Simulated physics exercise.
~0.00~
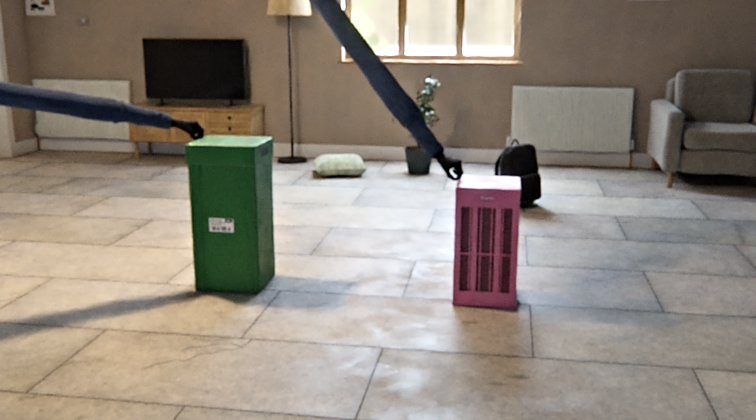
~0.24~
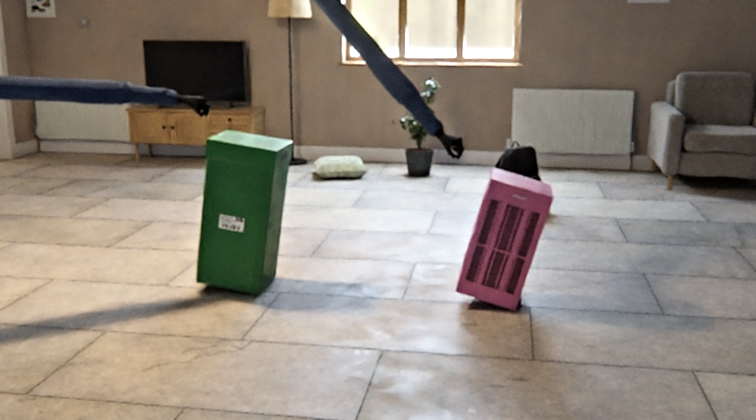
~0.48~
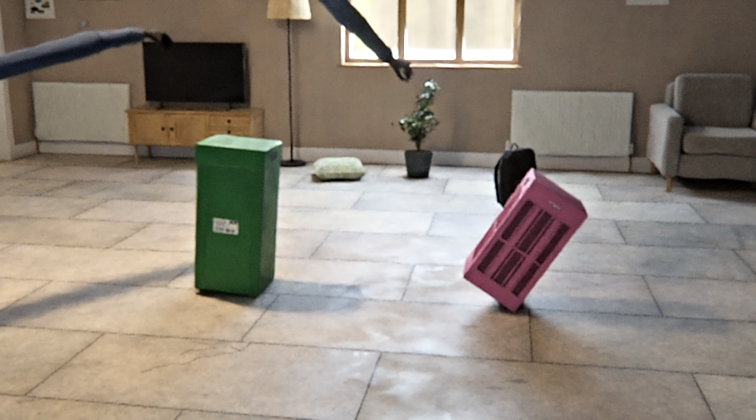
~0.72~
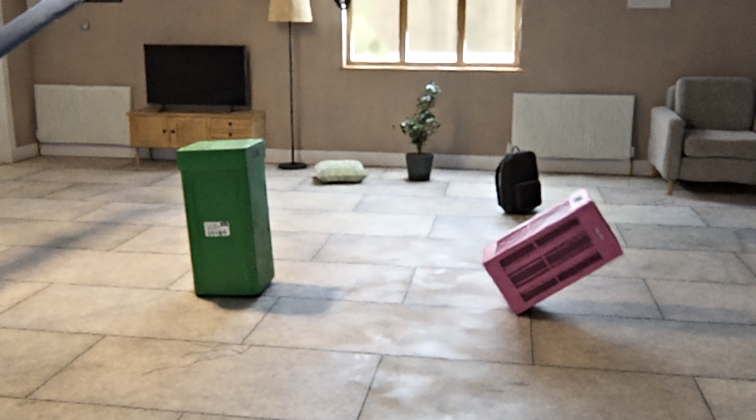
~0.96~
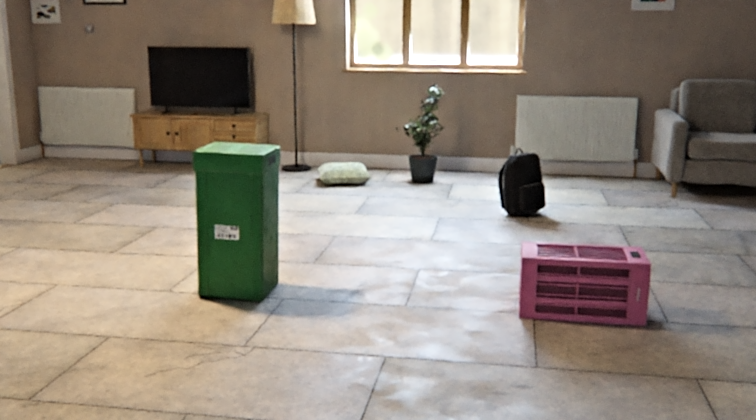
At the start, two blue-sleeved arms reach into a living room, one touching the top of an upright green box on the left and the other touching a pink, slatted crate on the right. Both objects tip to the right as the hands let go and draw back. The green box rocks back upright, while the pink crate keeps leaning farther over. As the arms leave, the green box wobbles slightly left and the crate tilts steeply toward the floor. Finally, the green box stands upright, and the pink crate lies on its side.
